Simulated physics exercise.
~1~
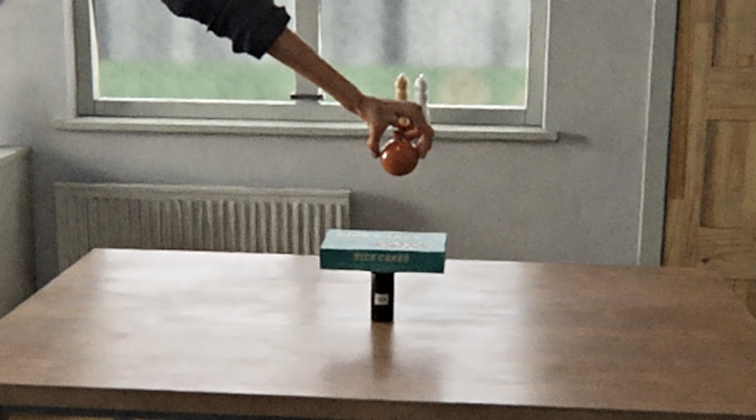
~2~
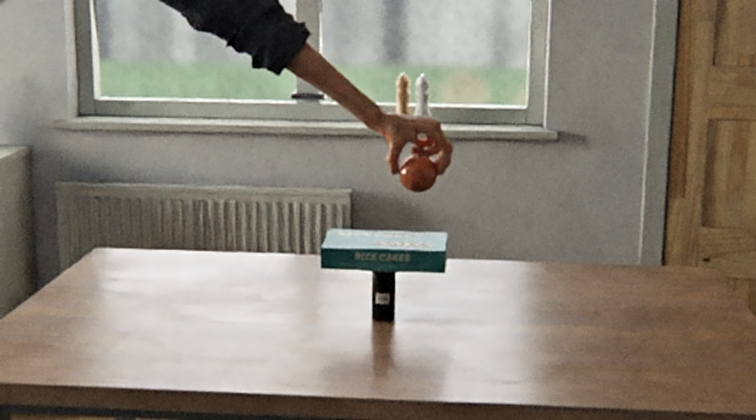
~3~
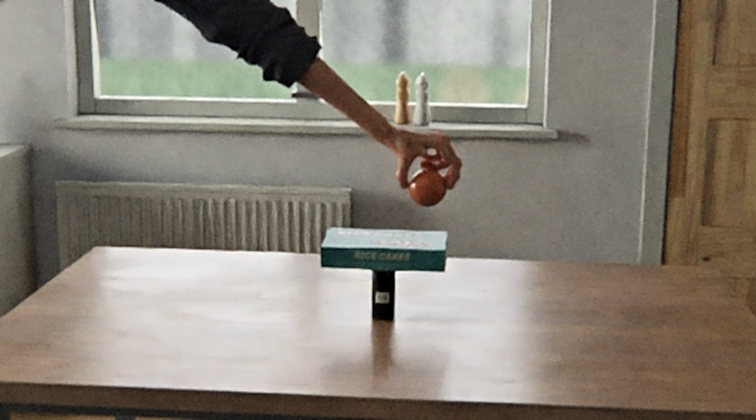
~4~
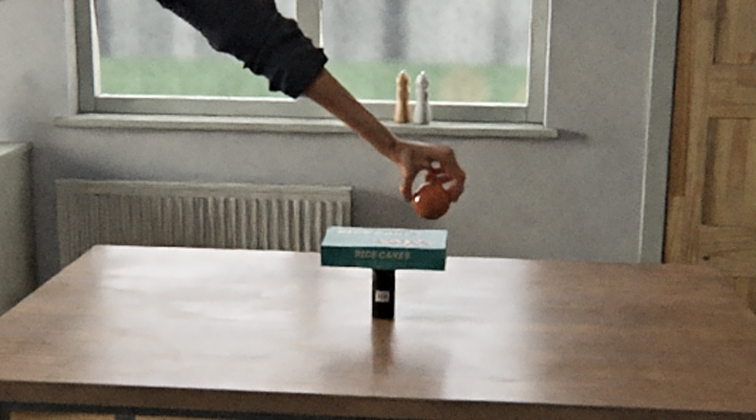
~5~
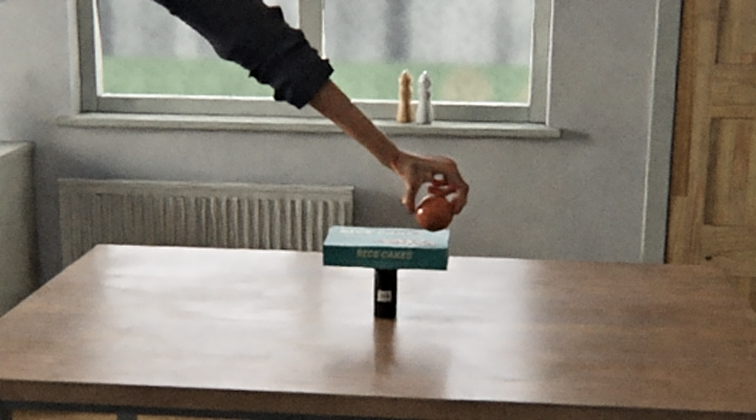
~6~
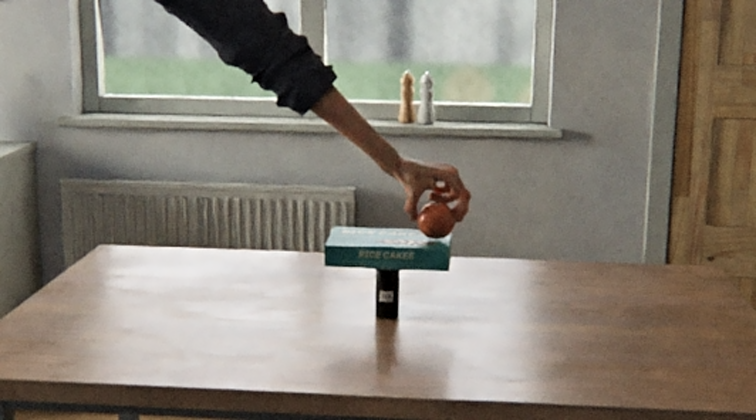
A hand holding an orange-red tomato moves down and to the right above a teal box balanced on a small black shaker on a wooden table. It lowers the tomato to the right end of the box, where the fingers stay around it while the box stays level.
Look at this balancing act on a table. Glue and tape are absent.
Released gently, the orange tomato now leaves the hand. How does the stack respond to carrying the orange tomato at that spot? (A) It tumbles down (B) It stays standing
A.
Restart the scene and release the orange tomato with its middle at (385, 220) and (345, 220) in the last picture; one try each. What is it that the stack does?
Try one, the stack stays standing; try two, it collapses.
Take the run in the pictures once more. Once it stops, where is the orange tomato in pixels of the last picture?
Look around (469, 302) in the final frame.
Then, 0.40 s later than the last frame, orange tomato now fallen; turquoise packet on its side.
Then, 0.60 s later than the last frame, turquoise packet upside down.
When it is over, fallen, orange tomato and turquoise packet; black shaker as before. End places, in pixels of the last picture, orange tomato near (469, 303). The stack loses its balance.
